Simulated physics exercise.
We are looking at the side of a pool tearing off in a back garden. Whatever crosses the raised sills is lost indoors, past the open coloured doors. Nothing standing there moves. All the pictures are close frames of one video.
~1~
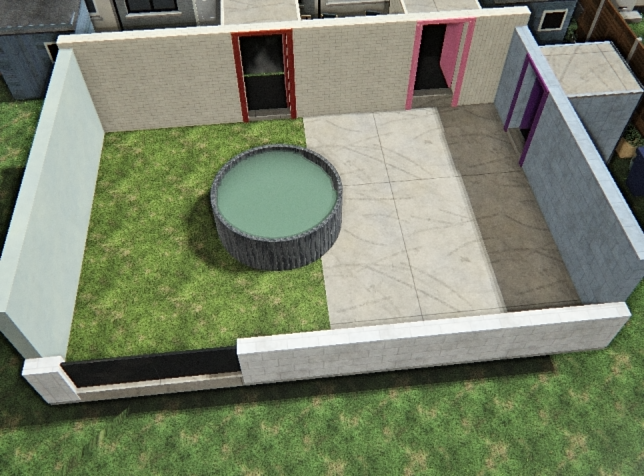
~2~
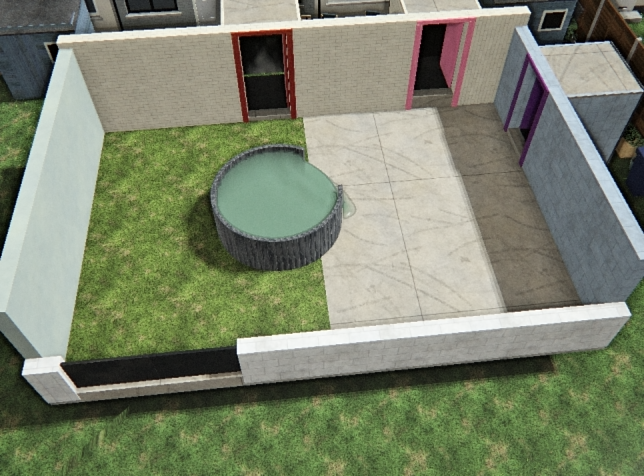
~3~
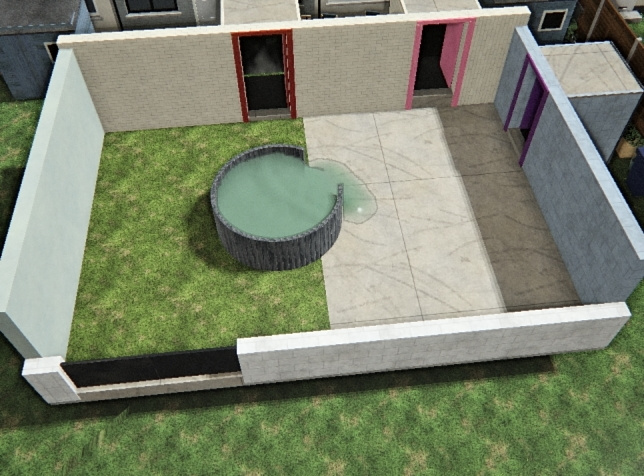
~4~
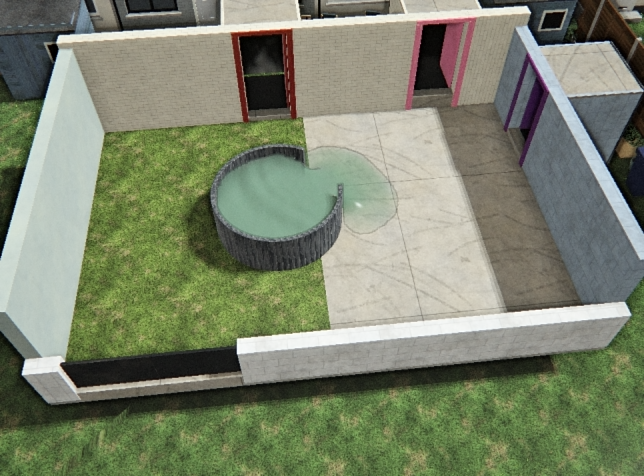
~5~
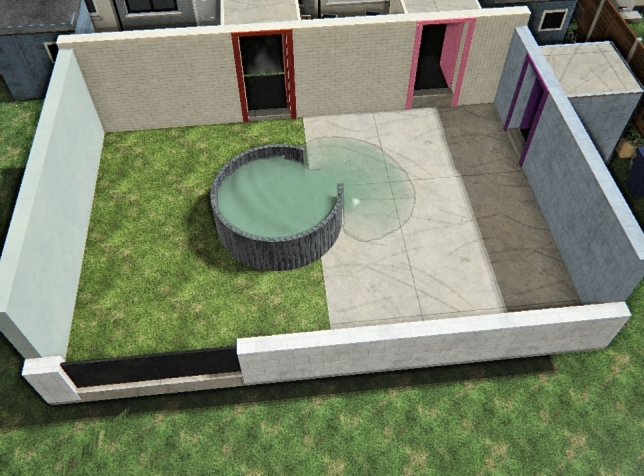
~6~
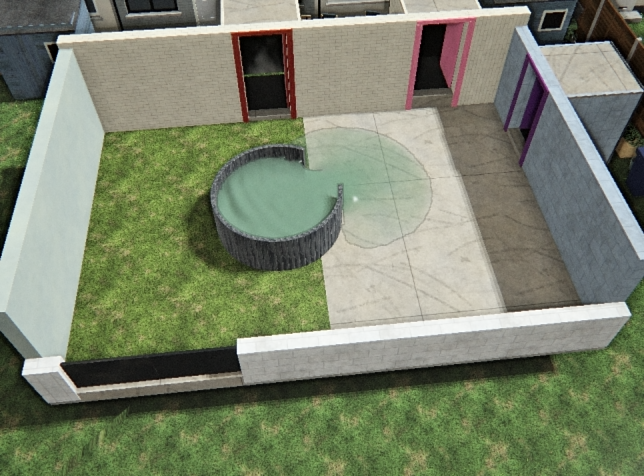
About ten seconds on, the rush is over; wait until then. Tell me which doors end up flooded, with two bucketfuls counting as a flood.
Here is how it goes: The red door escapes flooding; the purple door ends up flooded; the pink door escapes flooding.
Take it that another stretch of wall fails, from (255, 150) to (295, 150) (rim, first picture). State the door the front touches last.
That would be the purple door.
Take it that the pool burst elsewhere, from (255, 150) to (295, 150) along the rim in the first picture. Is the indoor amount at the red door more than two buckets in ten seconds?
In that case the red door exceeds the limit.
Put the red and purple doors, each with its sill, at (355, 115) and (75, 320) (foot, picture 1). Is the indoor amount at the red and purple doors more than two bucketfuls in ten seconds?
First the red door, which crosses the line, then the purple door, which stays on the safe side.
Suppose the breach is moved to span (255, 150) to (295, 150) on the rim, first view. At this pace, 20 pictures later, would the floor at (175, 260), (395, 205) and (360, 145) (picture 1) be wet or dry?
In turn: Untouched, untouched, swamped.
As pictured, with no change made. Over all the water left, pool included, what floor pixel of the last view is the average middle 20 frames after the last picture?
My pick is pixel (385, 180).
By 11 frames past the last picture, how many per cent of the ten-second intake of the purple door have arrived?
Near 15 in a hundred.
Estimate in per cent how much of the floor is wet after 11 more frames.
That works out at 35 %.
A moment on, water covers 30 % of the floor; the red door not reached, the purple door not reached, the pink door wet at the sill, nothing in.
Next, water covers 35 % of the floor; the red door wet at the sill, nothing in, the purple door over two buckets in, the pink door wet at the sill, nothing in.
Then, water covers 40 % of the floor; the red door wet at the sill, nothing in, the purple door far over two buckets in, the pink door wet at the sill, nothing in.
Later, water covers 65 % of the floor; the red door wet at the sill, nothing in, the purple door far over two buckets in, the pink door wet at the sill, nothing in.
In the end, water covers 90 % of the floor; the red door wet at the sill, nothing in, the purple door far over two buckets in, the pink door wet at the sill, nothing in.
